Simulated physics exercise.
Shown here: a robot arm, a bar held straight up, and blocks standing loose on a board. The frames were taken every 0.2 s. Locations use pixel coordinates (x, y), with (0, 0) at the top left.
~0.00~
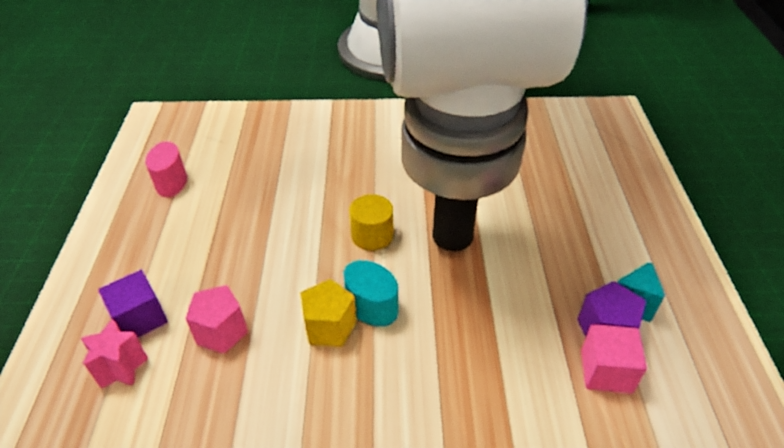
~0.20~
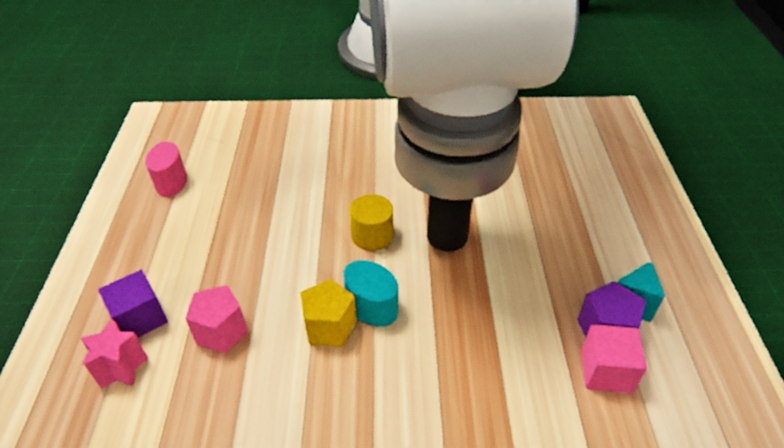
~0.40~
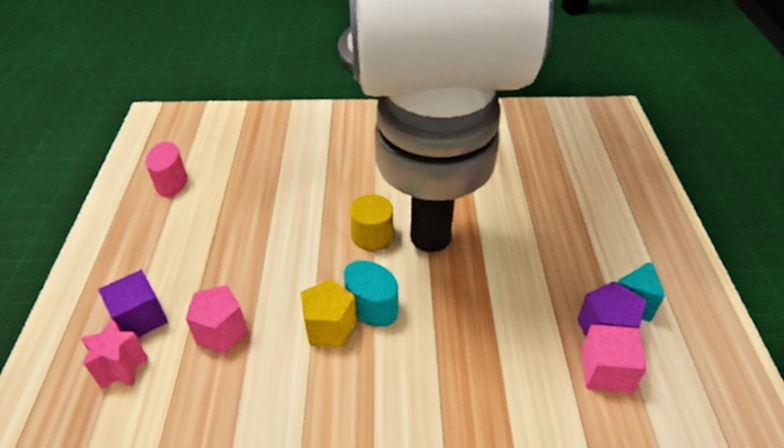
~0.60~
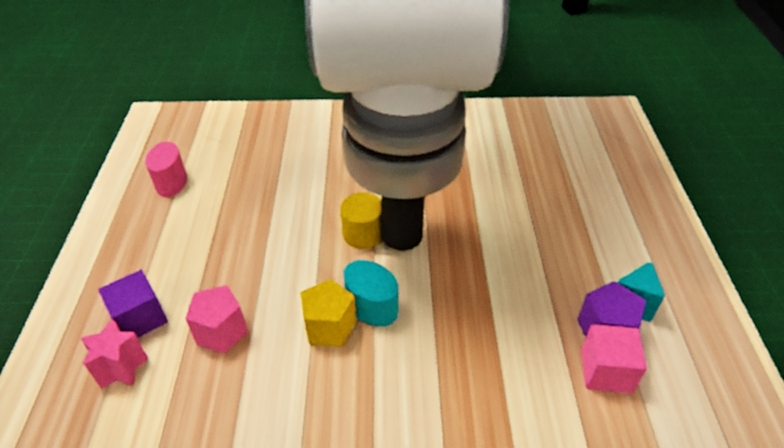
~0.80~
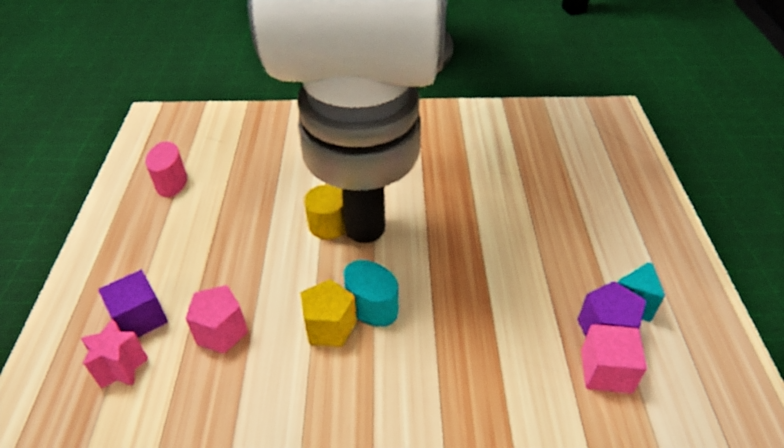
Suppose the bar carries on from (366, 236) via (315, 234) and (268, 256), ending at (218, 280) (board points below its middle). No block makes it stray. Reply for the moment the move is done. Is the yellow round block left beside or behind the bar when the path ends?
I believe so.
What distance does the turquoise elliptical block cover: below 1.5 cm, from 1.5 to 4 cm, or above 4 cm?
Displacement: Within 1.5 cm.
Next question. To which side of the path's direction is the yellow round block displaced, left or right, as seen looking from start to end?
Facing from start to end, it shifts right.
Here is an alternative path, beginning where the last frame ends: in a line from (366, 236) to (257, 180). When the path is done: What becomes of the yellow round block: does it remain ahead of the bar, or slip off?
I think the bar loses the yellow round block somewhere along the way.
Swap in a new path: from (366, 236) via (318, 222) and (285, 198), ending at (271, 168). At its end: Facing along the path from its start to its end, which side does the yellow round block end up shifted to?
Measured against the direction from start to end, the yellow round block shifts toward the left-hand side.
The first path, step by step. One third of the way, bar at (314, 227); yellow round block at (283, 188).
Two thirds of the way, bar at (265, 249); yellow round block at (280, 188).
At the end, bar at (216, 272); pink pentagonal block not moved; yellow round block at (280, 188); turquoise elliptical block not moved.
